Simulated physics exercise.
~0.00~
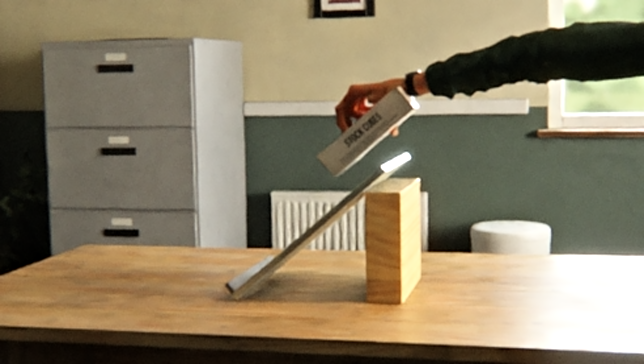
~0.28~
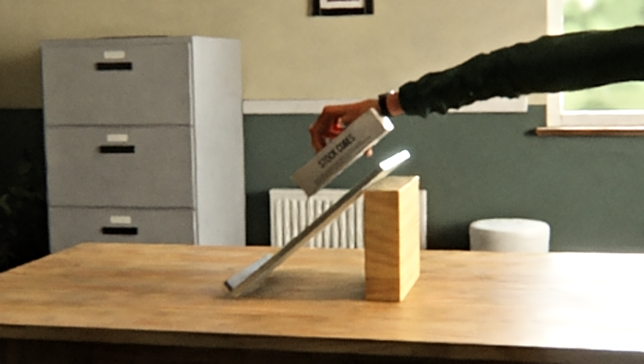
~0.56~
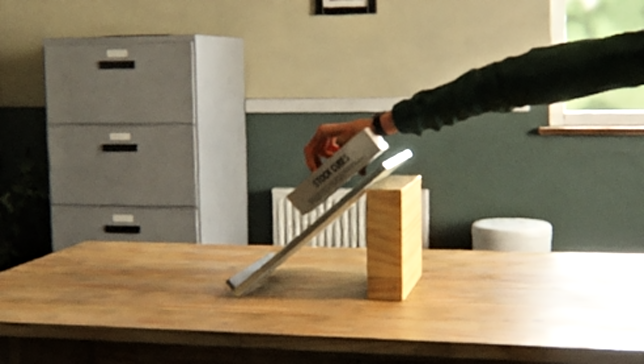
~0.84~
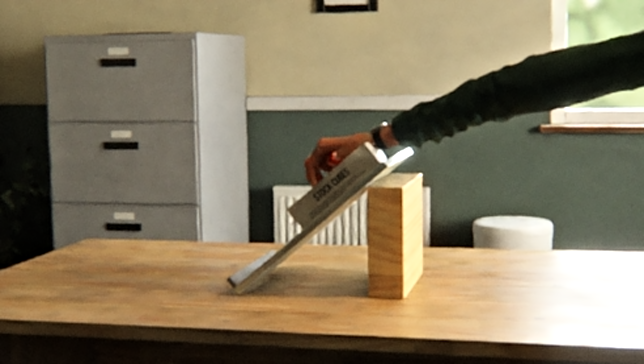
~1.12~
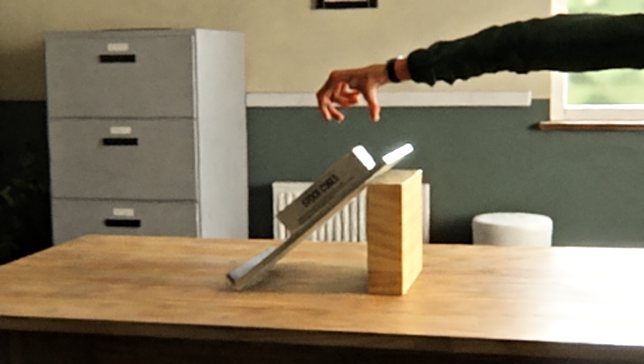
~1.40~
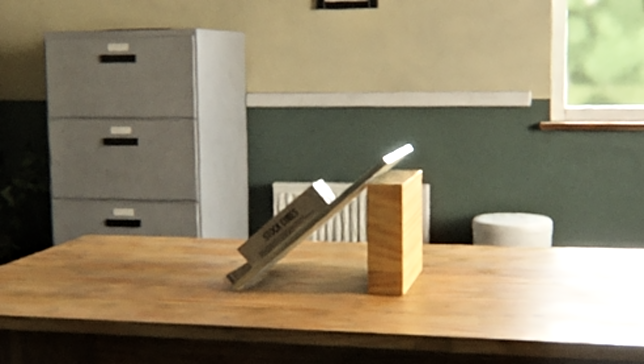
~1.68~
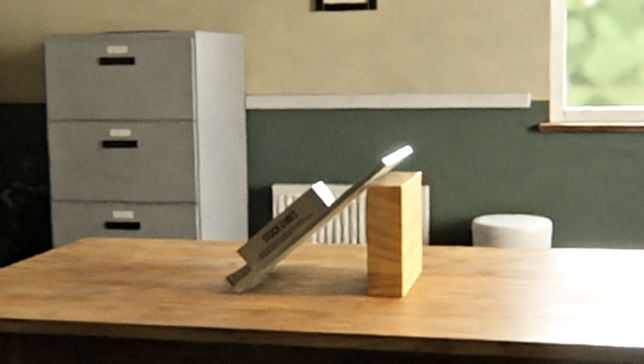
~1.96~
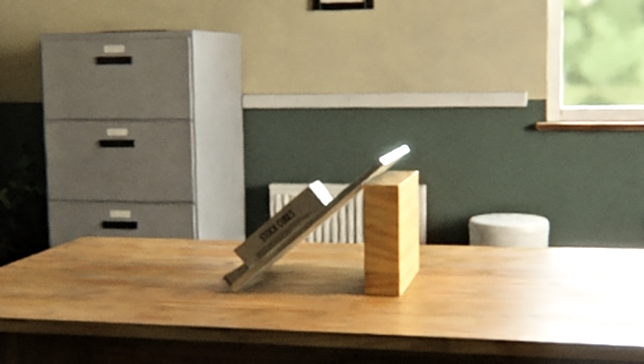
White carton being lowered onto a sloping board by a hand, then released, sliding downhill and resting near the bottom.
